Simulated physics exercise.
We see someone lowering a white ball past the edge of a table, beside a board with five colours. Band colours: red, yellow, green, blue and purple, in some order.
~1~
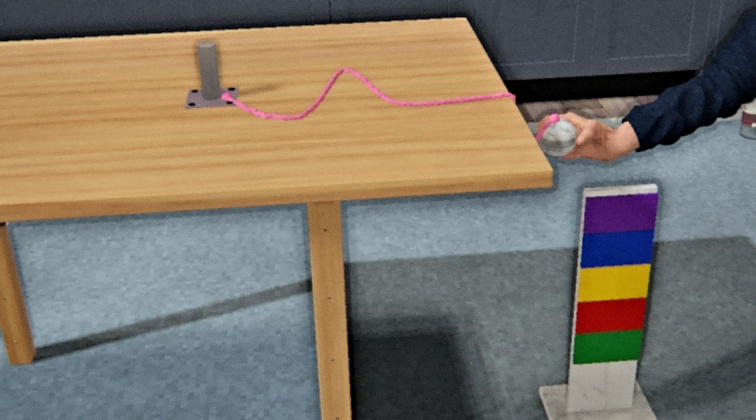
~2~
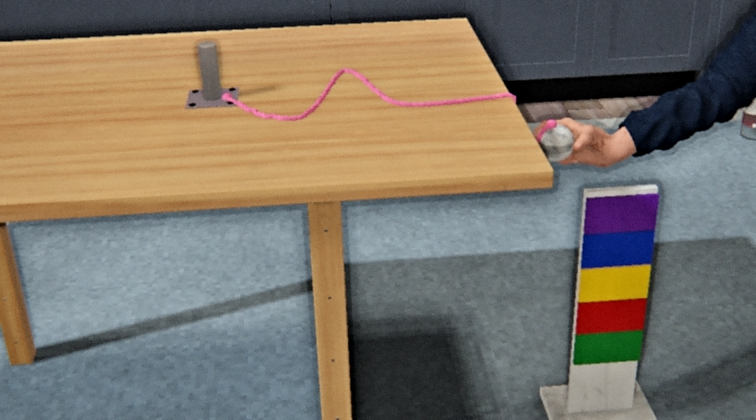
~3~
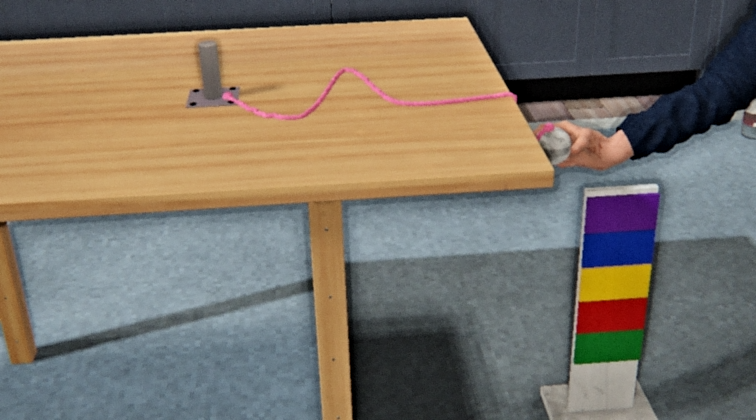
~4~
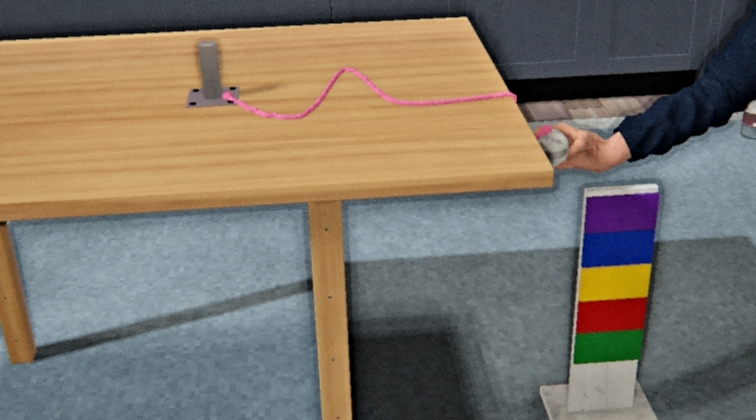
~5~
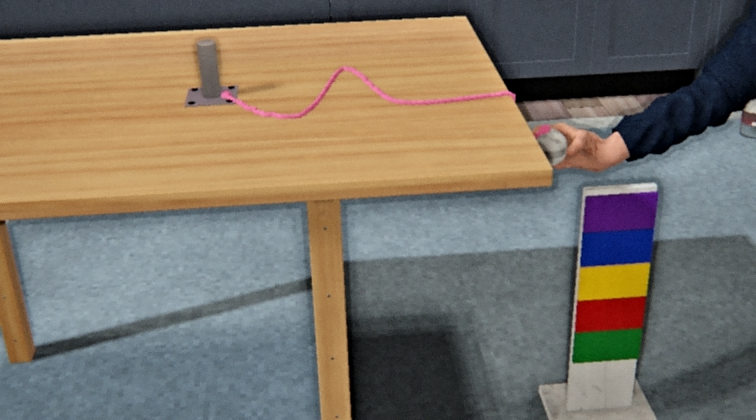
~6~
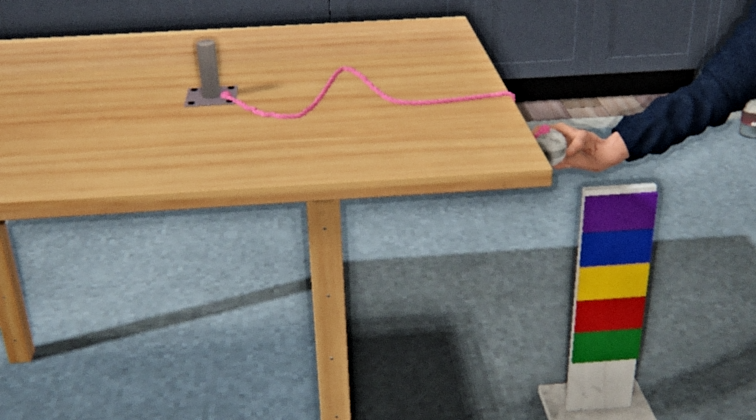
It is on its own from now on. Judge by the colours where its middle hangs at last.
Level with green.
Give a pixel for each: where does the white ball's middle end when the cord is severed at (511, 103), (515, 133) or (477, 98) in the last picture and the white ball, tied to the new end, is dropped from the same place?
The three tries give approximately (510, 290), (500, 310) and (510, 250).
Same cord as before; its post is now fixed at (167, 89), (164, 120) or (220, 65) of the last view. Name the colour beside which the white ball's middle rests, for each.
For the first it is red, for the second red, for the third green.
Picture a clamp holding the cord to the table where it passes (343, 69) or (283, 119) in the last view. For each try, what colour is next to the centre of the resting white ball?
Note: Try 1 blue; try 2 red.
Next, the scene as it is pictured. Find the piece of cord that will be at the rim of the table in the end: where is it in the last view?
Go for the one at (361, 77).
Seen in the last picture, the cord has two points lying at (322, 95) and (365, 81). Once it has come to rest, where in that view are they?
(393, 88) and (505, 100), roughly.
Soon after, ball near (465, 325); level with red.
After that, ball near (515, 348); level with green.
In the end, ball near (487, 350); level with green. The green one.
